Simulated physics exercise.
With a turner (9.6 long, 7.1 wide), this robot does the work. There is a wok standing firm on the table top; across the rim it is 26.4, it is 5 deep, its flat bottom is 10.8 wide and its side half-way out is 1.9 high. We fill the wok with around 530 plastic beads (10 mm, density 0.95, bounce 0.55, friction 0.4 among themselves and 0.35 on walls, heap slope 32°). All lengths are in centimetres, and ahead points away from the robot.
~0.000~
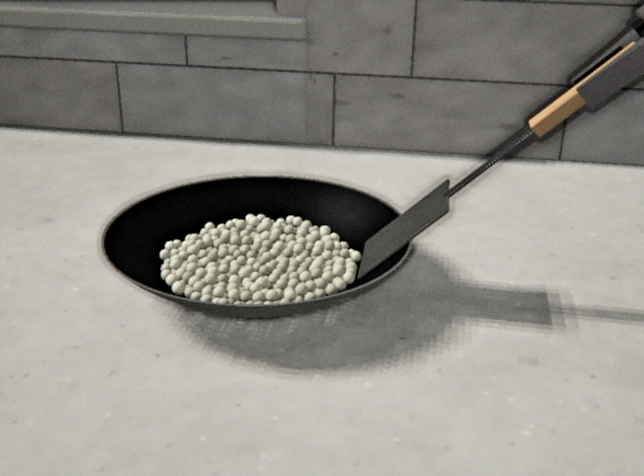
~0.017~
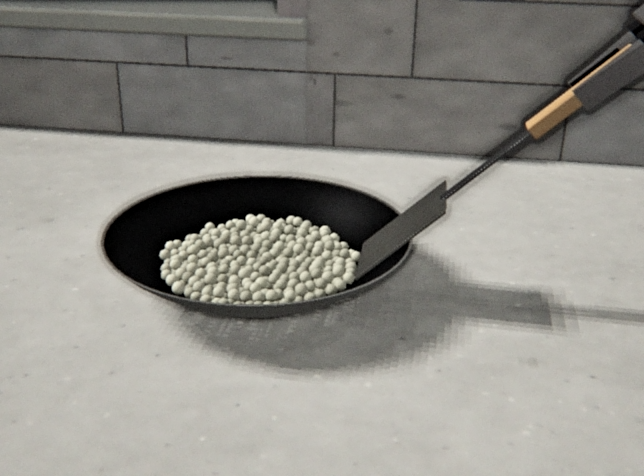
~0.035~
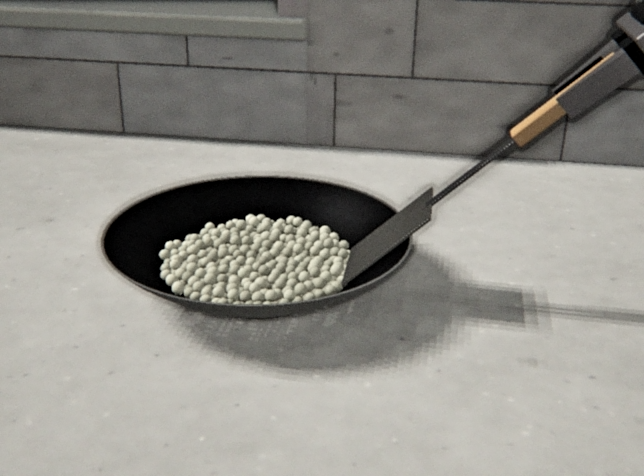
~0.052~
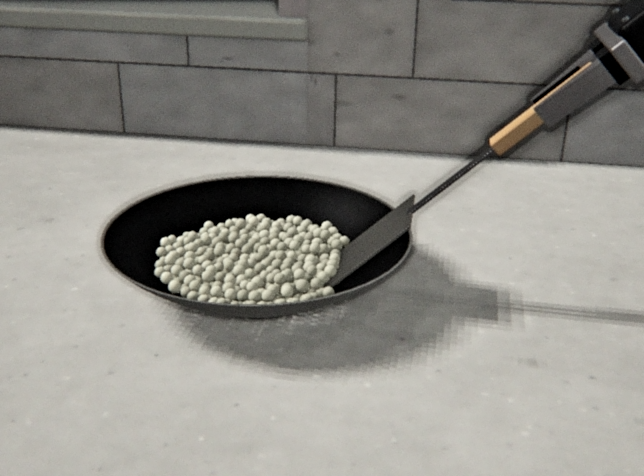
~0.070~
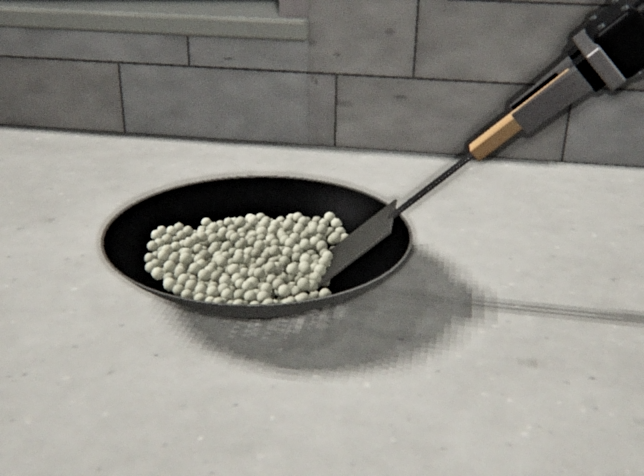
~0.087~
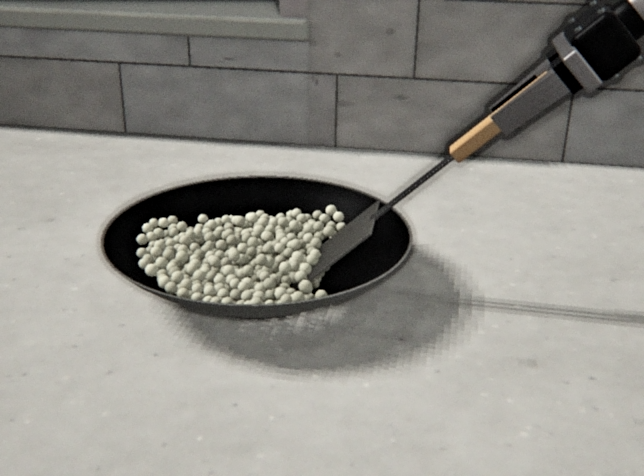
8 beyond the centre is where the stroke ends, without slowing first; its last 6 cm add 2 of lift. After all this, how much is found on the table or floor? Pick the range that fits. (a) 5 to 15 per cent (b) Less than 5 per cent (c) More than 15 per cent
Option c: More than 15 per cent.
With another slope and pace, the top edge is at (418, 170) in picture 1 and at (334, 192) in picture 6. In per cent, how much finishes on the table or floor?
35 per cent.
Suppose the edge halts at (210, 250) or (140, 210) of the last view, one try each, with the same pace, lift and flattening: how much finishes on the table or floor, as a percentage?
Respectively some 0 and 40 percent end on the table or floor.
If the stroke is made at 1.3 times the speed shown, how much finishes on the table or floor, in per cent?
Roughly 35 per cent.
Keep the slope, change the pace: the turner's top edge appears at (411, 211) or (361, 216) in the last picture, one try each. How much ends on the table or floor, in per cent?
That comes to some 5 and some 35 percent, in that order.
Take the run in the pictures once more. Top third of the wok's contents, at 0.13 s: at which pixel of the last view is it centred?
It sits at about (216, 243).
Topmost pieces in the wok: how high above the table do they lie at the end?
Close to 5.0 centimetres high.
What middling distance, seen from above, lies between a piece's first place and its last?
About 5 centimetres.
After 0.13 s, sloping 44°, highest piece 7 above the table; 531 in the wok, 1 on the blade or in flight.
After 0.17 s, sloping 44°, highest piece 6 above the table; 530 in the wok, 2 on the blade or in flight.
After 0.39 s, sloping 44°, highest piece 6 above the table; 410 in the wok, 101 on the table or floor, 21 on the blade or in flight.
After 1.44 s, sloping 44°, highest piece 5 above the table; 409 in the wok, 123 on the table or floor.
In the end, 409 in the wok, 123 on the table or floor. That is 23 % on the table or floor.
